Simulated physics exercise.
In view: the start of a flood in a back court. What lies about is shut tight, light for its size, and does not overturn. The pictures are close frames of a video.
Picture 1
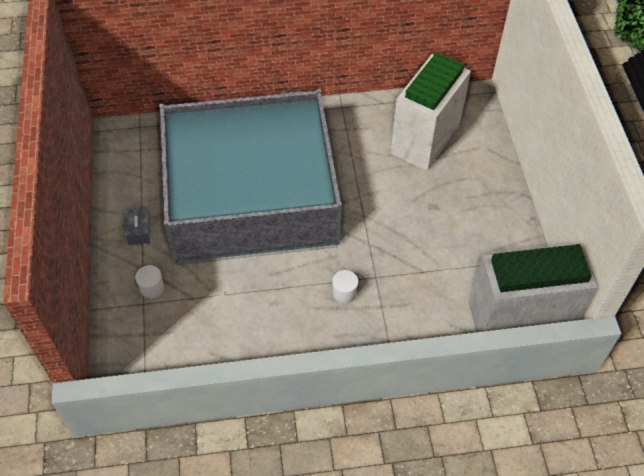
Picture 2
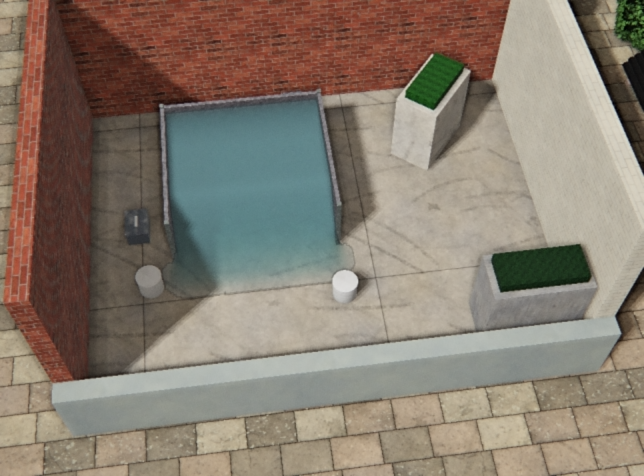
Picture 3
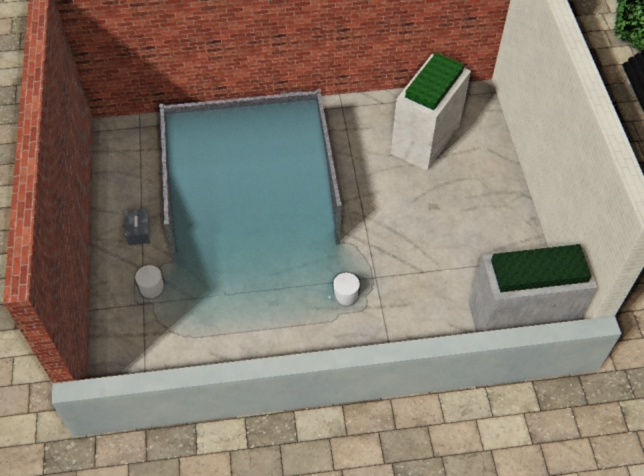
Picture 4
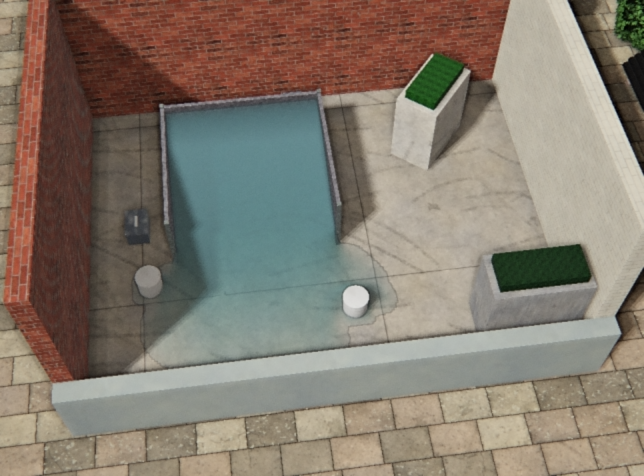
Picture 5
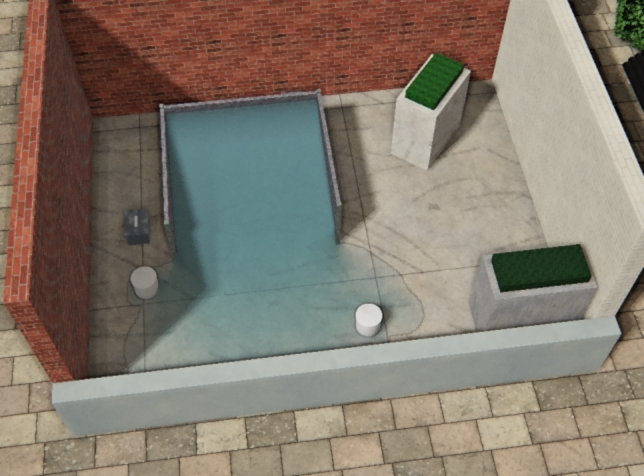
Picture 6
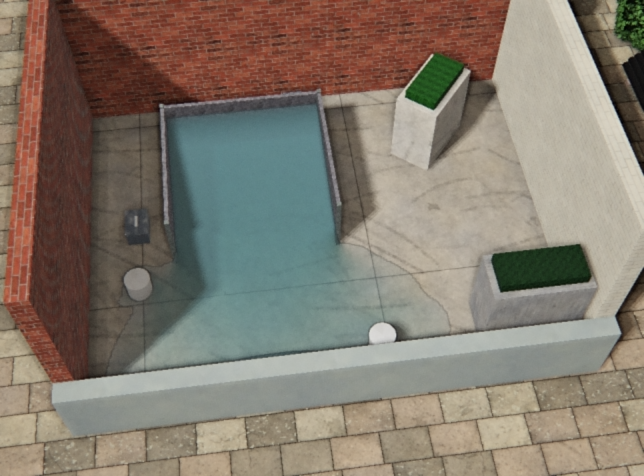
The clip opens on a walled back court with a raised tank of blue-green water, two planters and two pale pails. The tank's front side disappears and water spreads across the paving toward the low front wall. The right pail slides forward and rightward to that wall, while the left one shifts slightly left.
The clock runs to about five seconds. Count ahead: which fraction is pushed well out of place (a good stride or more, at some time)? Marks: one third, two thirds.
It is at least two thirds.
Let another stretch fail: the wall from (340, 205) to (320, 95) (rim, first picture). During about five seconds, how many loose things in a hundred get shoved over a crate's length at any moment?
Some 60 per cent.
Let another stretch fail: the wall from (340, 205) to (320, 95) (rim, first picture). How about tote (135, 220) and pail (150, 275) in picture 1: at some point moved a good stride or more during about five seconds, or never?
In turn: Short of that, not that far.
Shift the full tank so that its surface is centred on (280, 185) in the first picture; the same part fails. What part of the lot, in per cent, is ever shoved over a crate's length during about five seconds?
Near 100 in a hundred.
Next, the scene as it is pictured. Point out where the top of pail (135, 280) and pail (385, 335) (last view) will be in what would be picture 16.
Near (153, 253) and (422, 212).
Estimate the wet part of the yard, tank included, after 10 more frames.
Some 60 per cent.
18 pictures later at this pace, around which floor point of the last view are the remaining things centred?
Close to (232, 138).
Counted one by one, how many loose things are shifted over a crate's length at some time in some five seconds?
That makes 5.
A moment on, 1 of 5 are well off their spots; 0 afloat.
Next, 1 of 5 are well off their spots; 0 afloat.
Later, 3 of 5 are well off their spots; 2 afloat.
In the end, 5 of 5 are well off their spots, and 5 have been at some point; 5 afloat.
